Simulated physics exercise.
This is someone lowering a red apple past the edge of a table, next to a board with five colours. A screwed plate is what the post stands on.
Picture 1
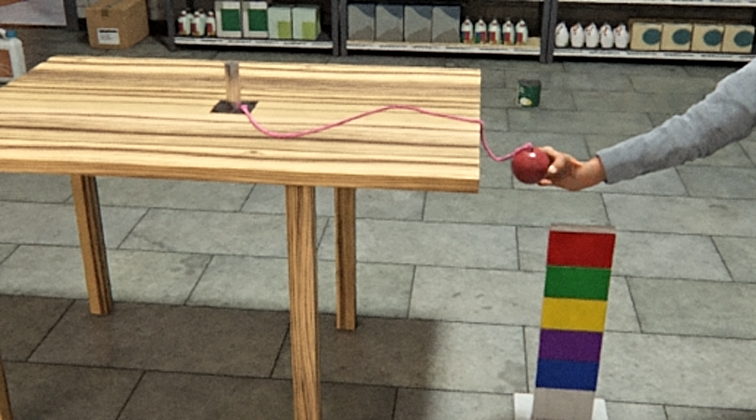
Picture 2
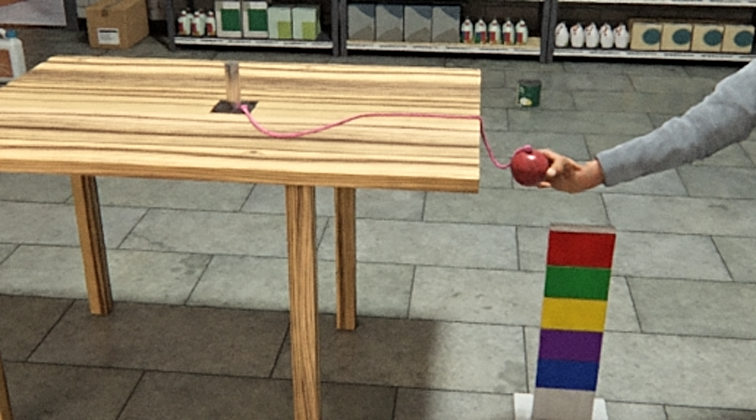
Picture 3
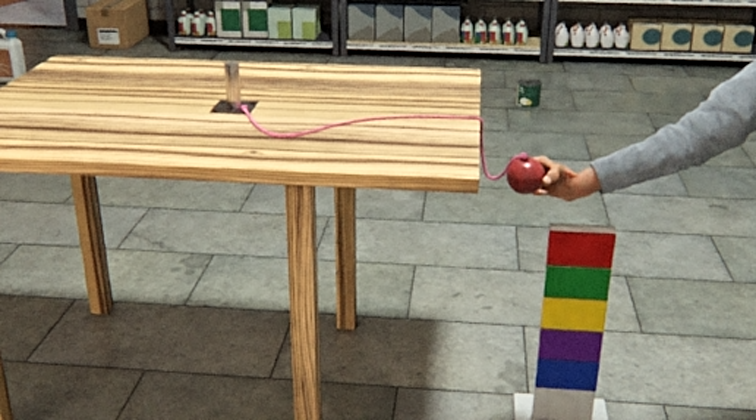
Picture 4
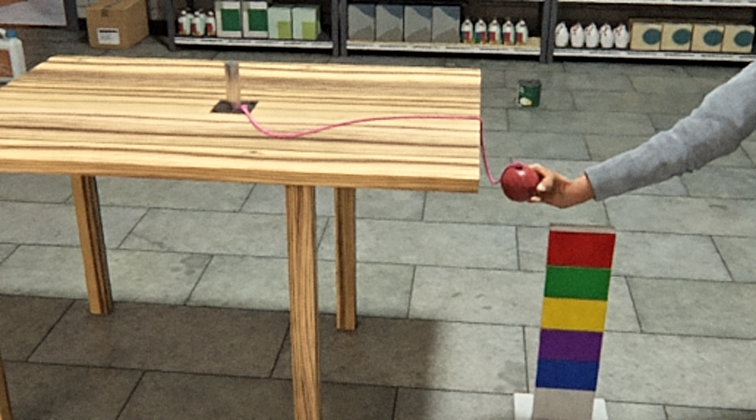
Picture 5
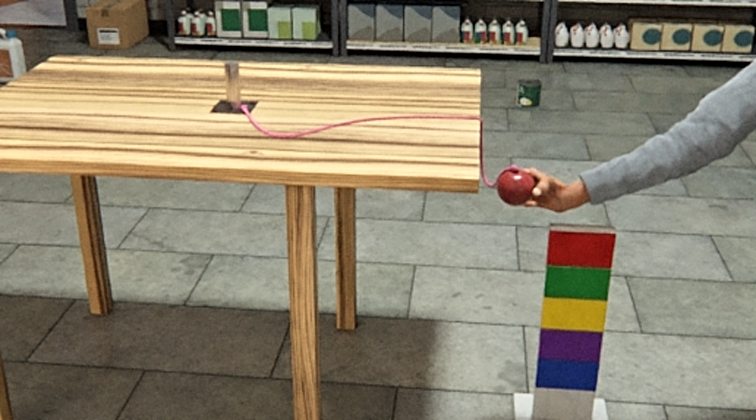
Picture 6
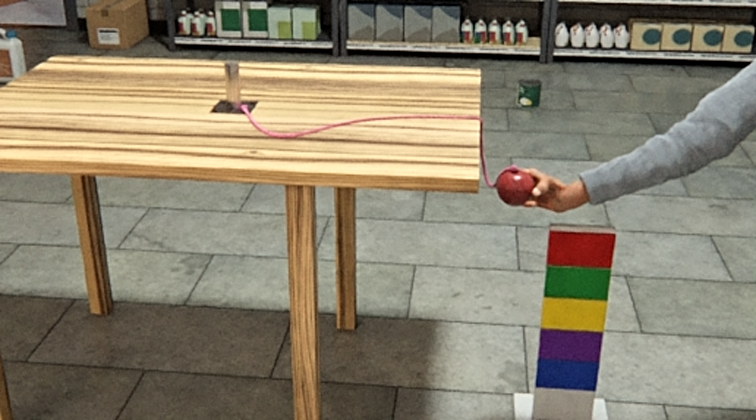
We see a hand holding a red apple beside a wooden table, a pink shoelace running from it to a small post on the tabletop; the hand lowers the apple slightly leftward, above an upright strip of coloured blocks.
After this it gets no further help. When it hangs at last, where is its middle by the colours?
By the colours, at yellow.
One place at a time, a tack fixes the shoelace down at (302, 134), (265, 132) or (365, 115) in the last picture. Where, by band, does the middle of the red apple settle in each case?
Green, then green, then red.
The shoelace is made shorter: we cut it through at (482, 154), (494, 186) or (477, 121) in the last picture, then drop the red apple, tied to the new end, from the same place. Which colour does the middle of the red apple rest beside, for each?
In order of the tries: Red; then green; then higher than all five.
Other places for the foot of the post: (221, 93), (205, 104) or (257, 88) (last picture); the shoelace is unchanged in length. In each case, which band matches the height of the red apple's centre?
In turn, green, then green, then yellow.
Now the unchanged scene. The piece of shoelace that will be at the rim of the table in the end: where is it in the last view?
The point at (416, 117).
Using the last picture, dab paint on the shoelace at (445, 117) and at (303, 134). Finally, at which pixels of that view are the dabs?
(479, 159) for the first, (359, 116) for the second.
Soon after, apple near (476, 287); level with green.
After that, apple near (463, 302); level with yellow.
In the end, apple near (471, 304); level with yellow. The yellow one.
